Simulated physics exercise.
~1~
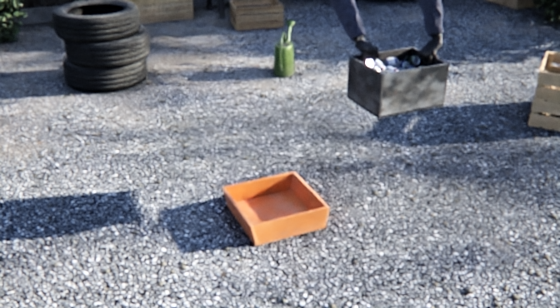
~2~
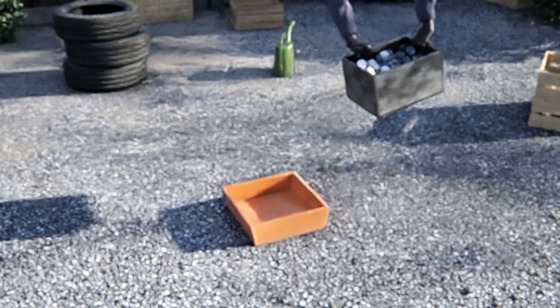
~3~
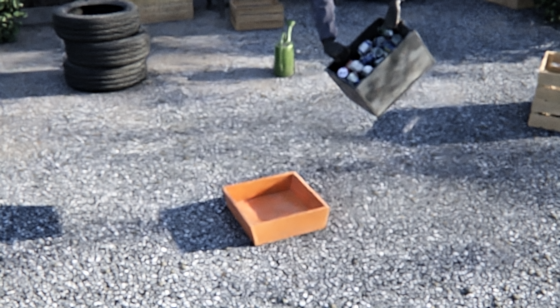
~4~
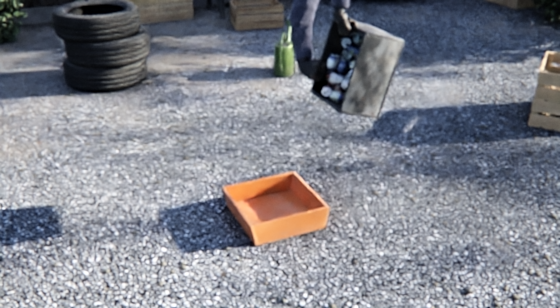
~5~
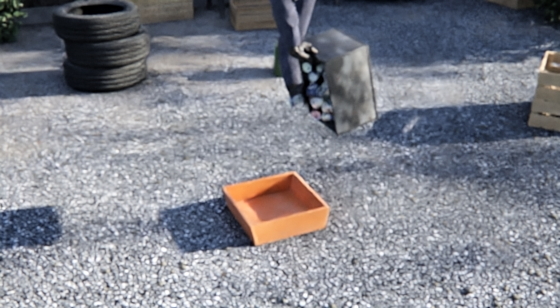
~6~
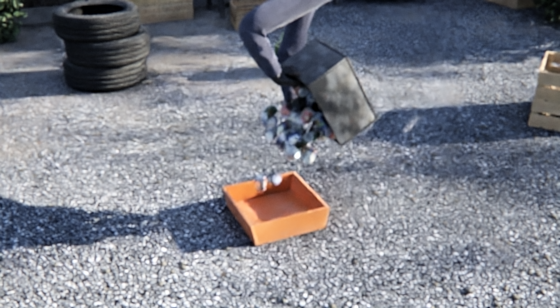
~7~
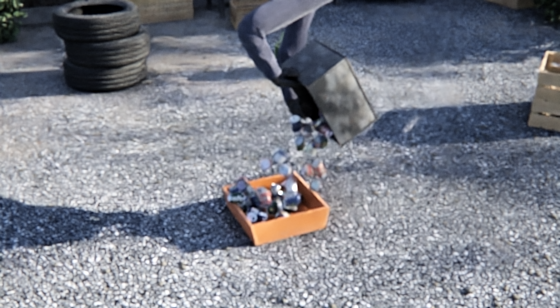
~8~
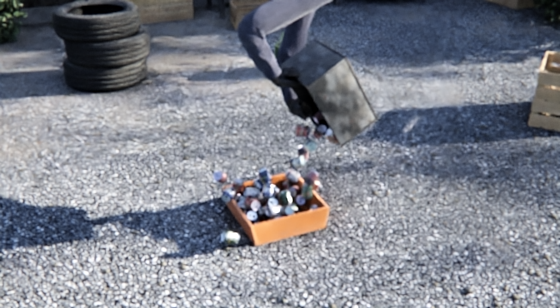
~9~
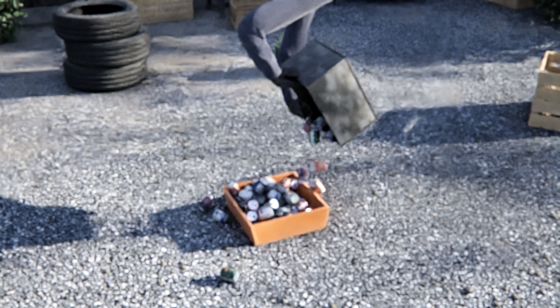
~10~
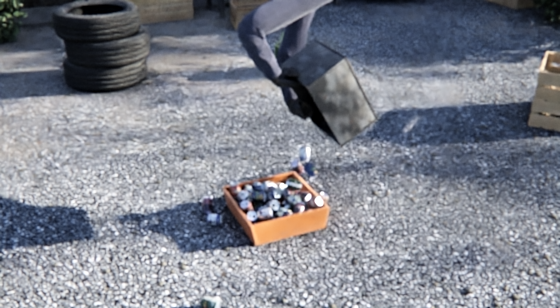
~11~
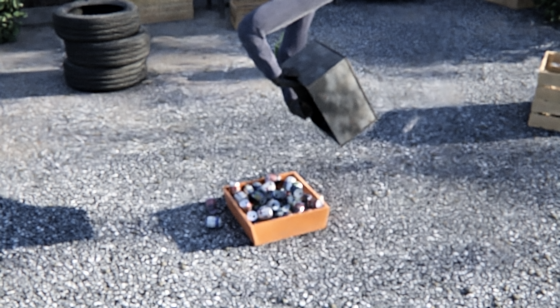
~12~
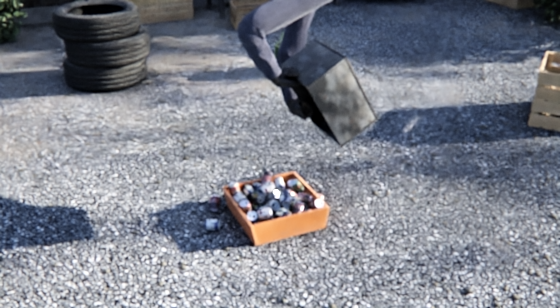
The clip shows gloved hands lifting a black box of mini cans on gravel, carrying it left and tipping it over an orange box. The cans pour out, most heaping in the orange box while a few spill outside, and the black box is held still, upended above.
